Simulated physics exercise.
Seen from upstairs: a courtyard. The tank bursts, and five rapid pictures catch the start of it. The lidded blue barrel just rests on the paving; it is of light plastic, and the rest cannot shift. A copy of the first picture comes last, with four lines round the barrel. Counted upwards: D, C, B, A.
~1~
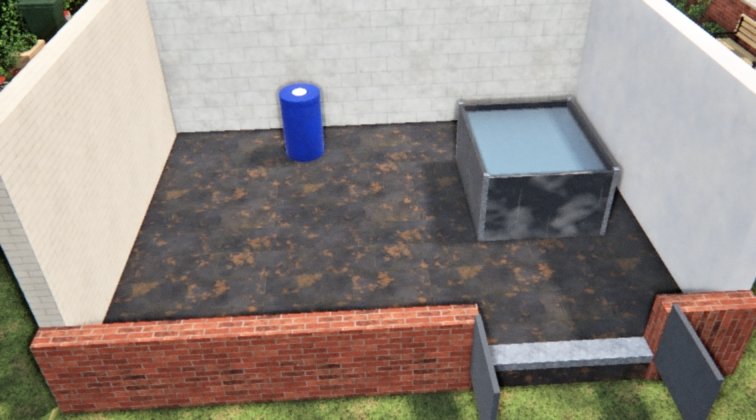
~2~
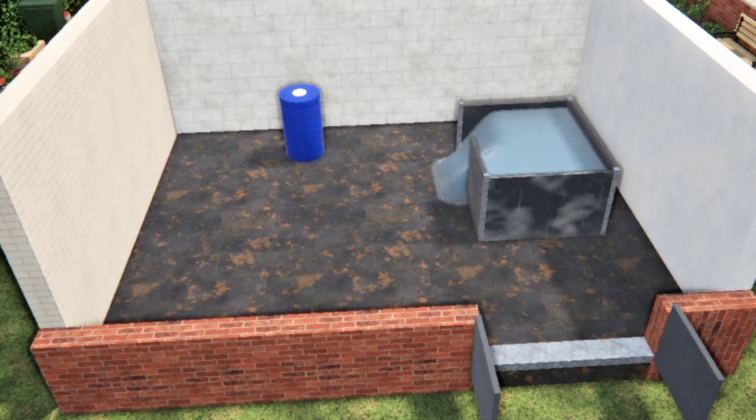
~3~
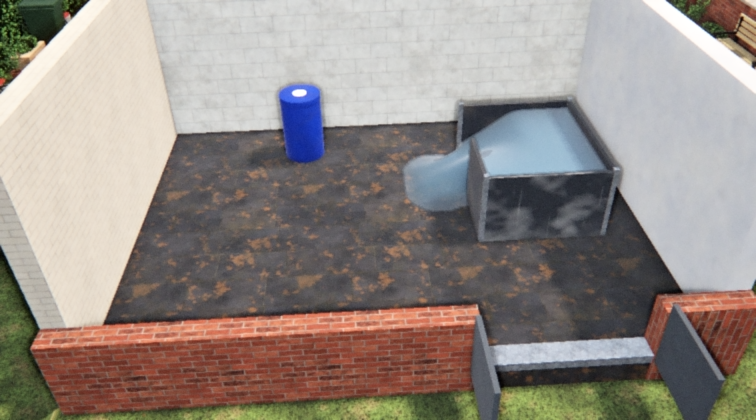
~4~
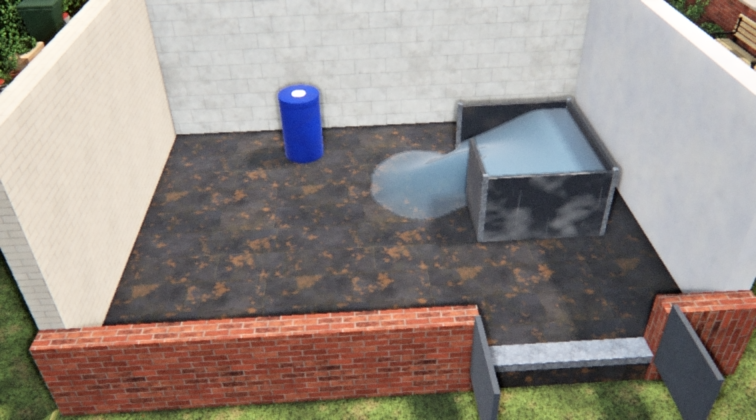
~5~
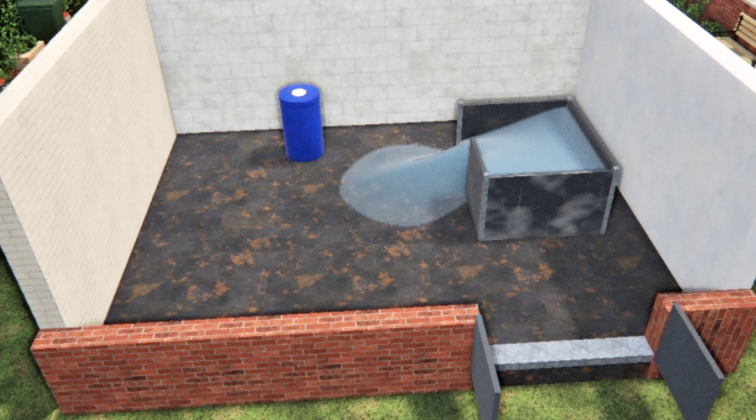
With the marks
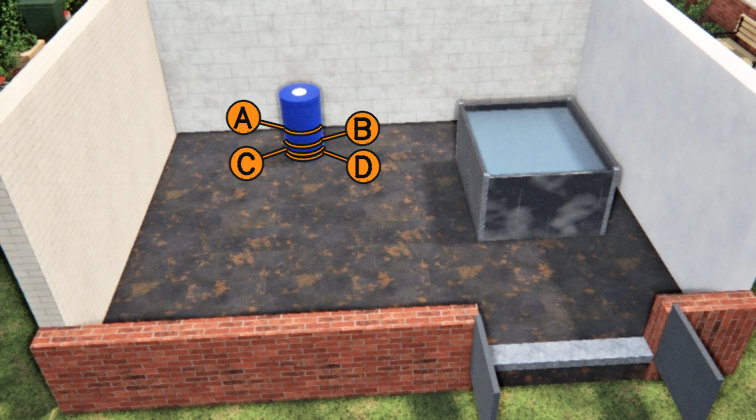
We see a walled yard from above, with a blue barrel and a full tank of water, its low brick wall gate open; water pours out of the tank's left side and spreads leftward across the dark ground.
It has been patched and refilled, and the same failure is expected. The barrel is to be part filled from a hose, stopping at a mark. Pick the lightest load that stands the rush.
Go for A.
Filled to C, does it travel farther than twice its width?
Yes, it does.
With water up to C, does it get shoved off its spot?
Yes, that goes wrong.
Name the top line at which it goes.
That would be B.
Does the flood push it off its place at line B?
Yes.
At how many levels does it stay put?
One.
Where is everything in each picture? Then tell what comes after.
Lid of the blue barrel at (299, 92); tank full, its middle at (531, 141); open gate at (567, 303), in the first frame.
In the second frame, 1 % of the ground wet, in view closest to the barrel at (438, 169).
In the third frame, 3 % of the ground wet, in view closest to the barrel at (410, 171).
In the fourth frame, 6 % of the ground wet, in view closest to the barrel at (385, 167).
Lid of the blue barrel at (299, 93); 9 % of the ground wet, in view closest to the barrel at (361, 162), in the fifth frame.
On the marked copy, A at (302, 133); B at (303, 146); C at (304, 154); D at (304, 159); from the bottom up D, C, B, A.
With A, it does not move.
With B, it is pushed about its own width away.
With C, it is pushed about 5 times its own width away.
With D, it is pushed about 6 times its own width away.
